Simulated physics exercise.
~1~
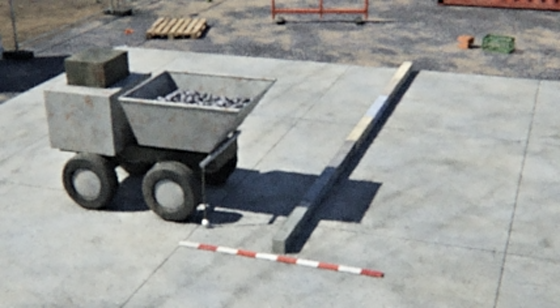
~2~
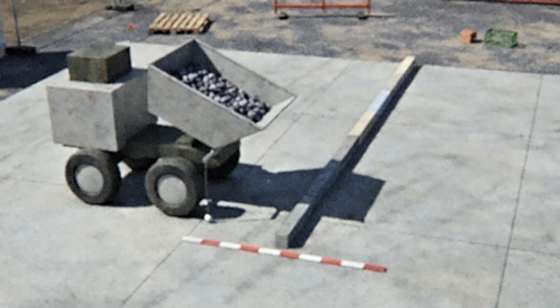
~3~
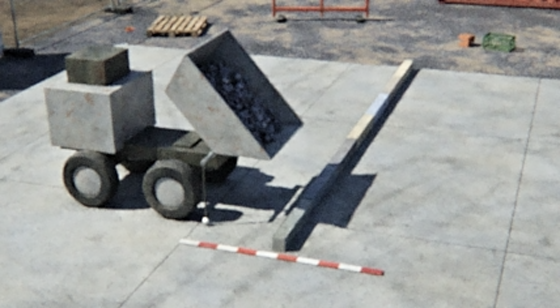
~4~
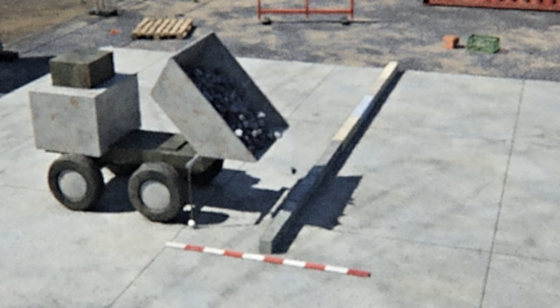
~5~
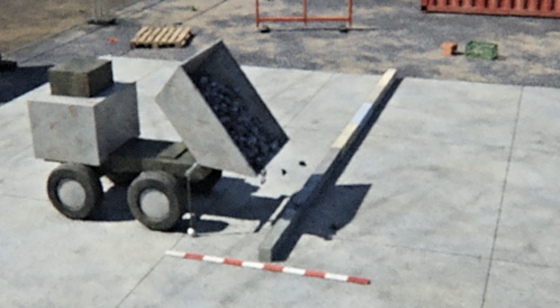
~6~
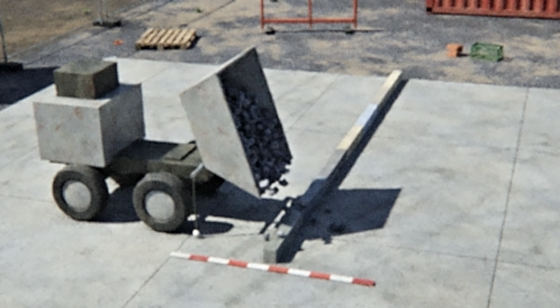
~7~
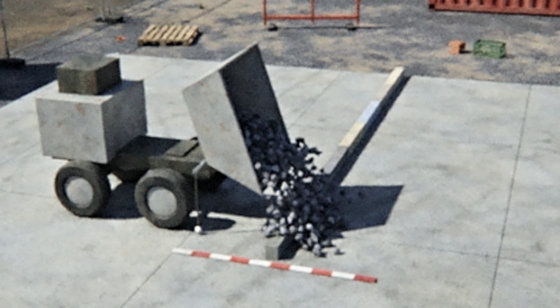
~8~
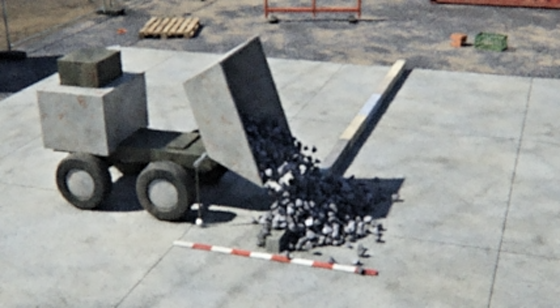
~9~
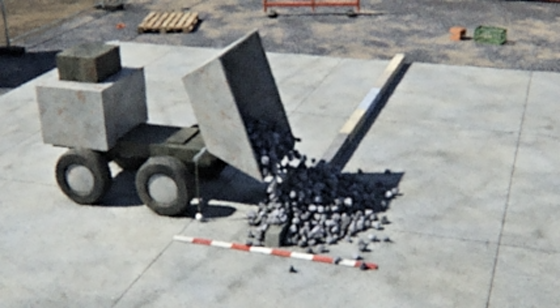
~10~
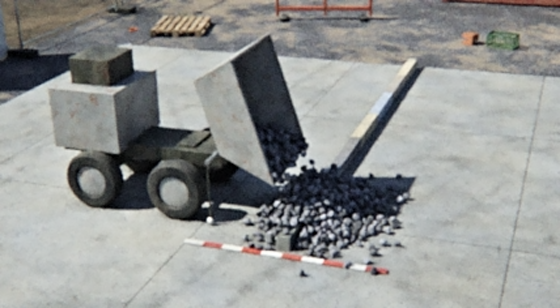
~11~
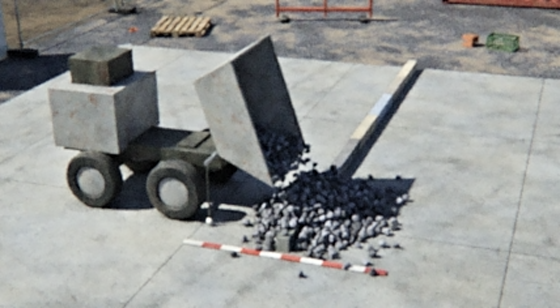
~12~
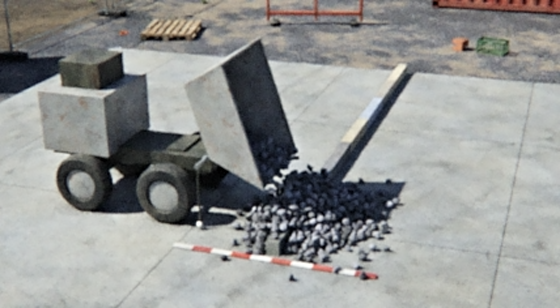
A grey, blocky dumper with four dark wheels stands at the left on a pale concrete yard, seen from above in a slightly swaying view. Its open body holds dark grey stones, and a long kerb lies to the right behind a red-and-white staff. The body tips steeply to the right, pauses while a few stones drop, then tilts further. The load pours out in a rush, burying the near part of the kerb and spreading on both sides. The heap settles, with some stones left in the raised body.
